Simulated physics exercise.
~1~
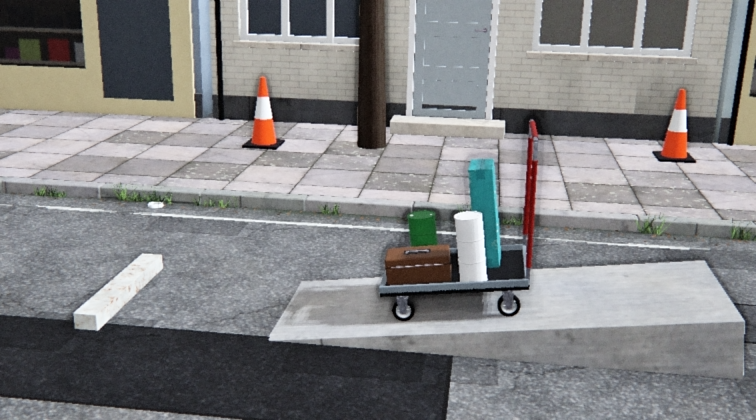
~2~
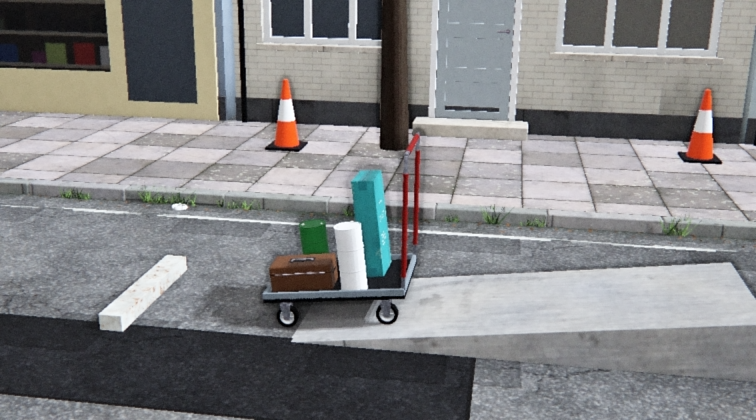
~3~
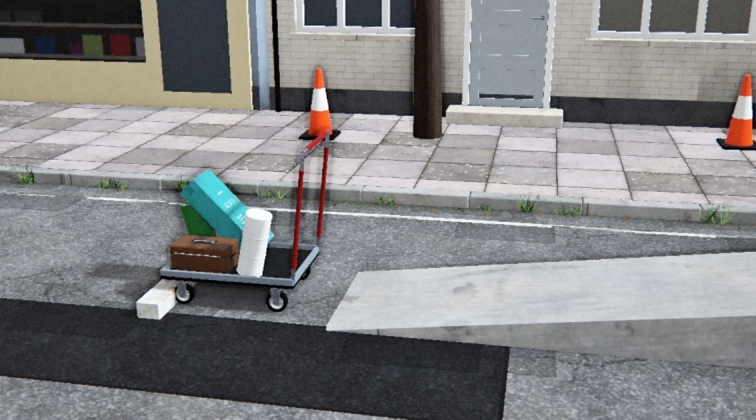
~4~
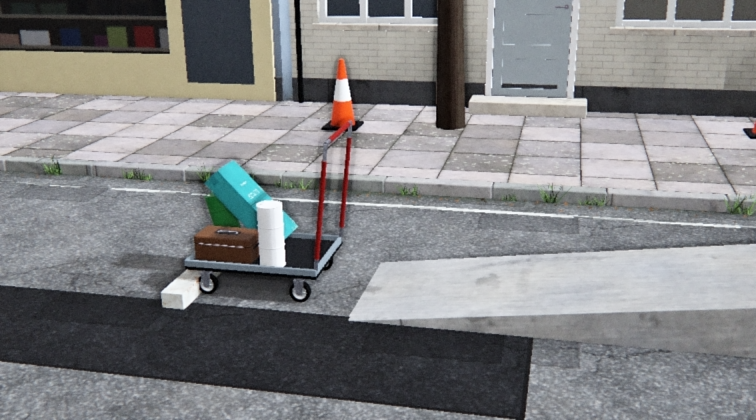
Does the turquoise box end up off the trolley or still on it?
The turquoise box stays on the trolley, though it has tipped over against the things beside it.
On a street, a trolley rolls down a ramp into a block, toppling its turquoise box.
